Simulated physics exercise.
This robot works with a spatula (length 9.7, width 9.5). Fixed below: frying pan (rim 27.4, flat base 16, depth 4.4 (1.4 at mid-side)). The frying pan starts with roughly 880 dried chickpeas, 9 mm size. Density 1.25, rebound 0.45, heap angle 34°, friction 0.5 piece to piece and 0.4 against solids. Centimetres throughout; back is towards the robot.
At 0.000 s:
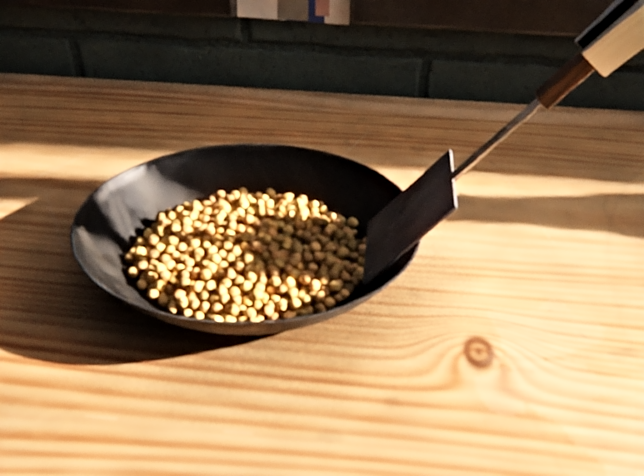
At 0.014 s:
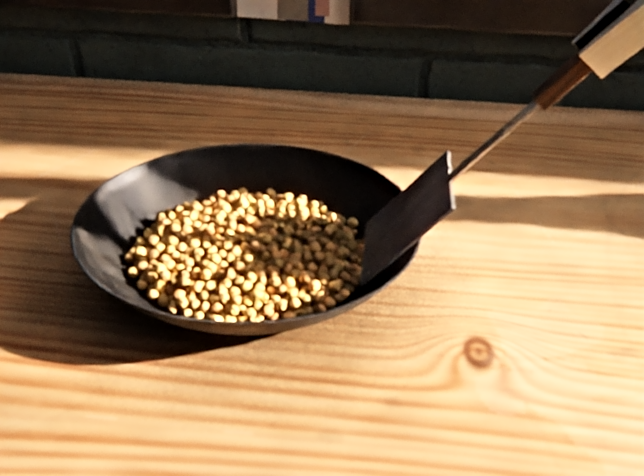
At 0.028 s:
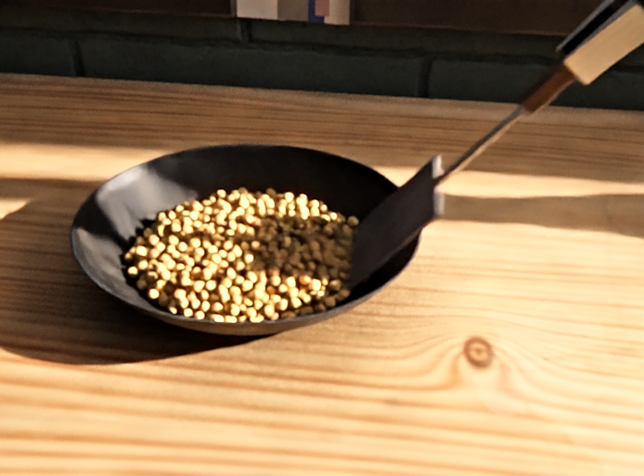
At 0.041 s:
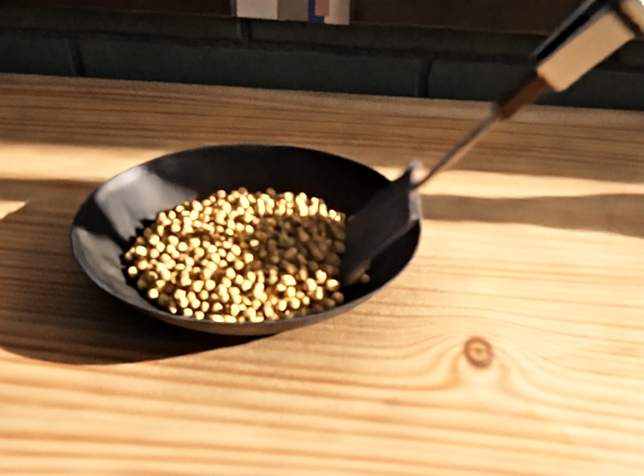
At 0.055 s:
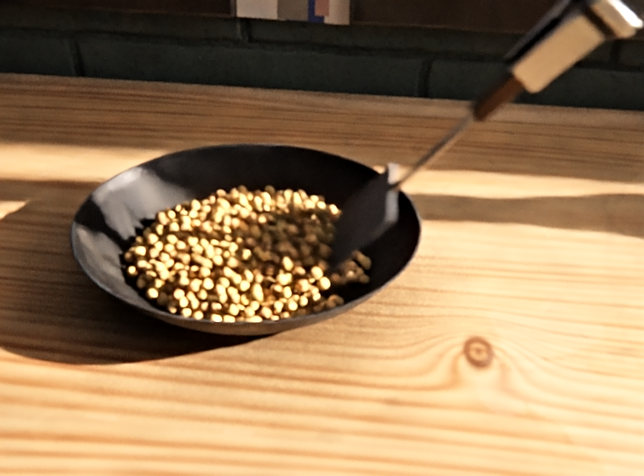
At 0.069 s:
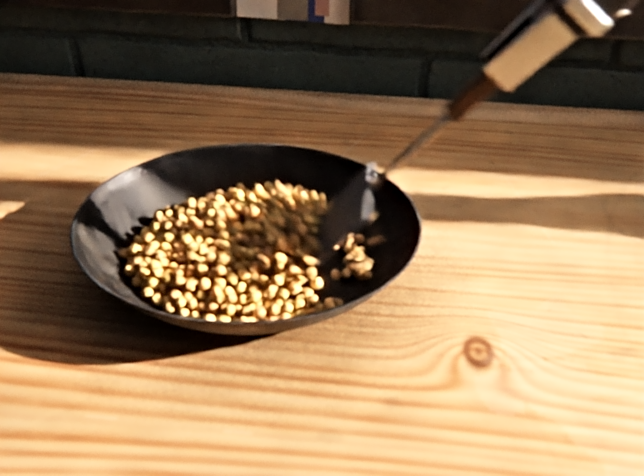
On a wooden surface, a spatula moves left through the chickpeas in a dark frying pan.
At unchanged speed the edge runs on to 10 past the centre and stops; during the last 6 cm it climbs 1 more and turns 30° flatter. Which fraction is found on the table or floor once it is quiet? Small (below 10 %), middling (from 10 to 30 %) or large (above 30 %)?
Share on the table or floor: Large (above 30 %).
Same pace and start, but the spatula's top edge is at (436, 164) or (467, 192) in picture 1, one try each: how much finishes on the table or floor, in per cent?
About 40 and 30 per cent.
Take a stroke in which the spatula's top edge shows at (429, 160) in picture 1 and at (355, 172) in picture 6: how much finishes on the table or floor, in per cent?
Some 40 per cent.
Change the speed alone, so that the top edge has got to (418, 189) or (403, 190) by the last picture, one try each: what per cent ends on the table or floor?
Some 15 and 20 per cent.
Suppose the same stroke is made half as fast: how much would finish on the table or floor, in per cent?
In that case some 20 per cent.
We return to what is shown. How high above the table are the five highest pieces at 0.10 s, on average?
Some 8 cm.
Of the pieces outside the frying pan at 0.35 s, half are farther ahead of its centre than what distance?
Roughly 22 cm.
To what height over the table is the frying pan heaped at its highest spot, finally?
About 4.5 cm.
After 0.10 s, sloping 50°, highest piece 9 above the table; 885 in the frying pan.
After 0.14 s, sloping 43°, highest piece 11 above the table; 879 in the frying pan, 6 on the blade or in flight.
After 0.35 s, sloping 20°, highest piece 10 above the table; 556 in the frying pan, 219 on the table or floor, 110 on the blade or in flight.
After 1.40 s, sloping 20°, highest piece 4 above the table; 555 in the frying pan, 330 on the table or floor.
At rest, 555 in the frying pan, 330 on the table or floor. That is 37 % on the table or floor.
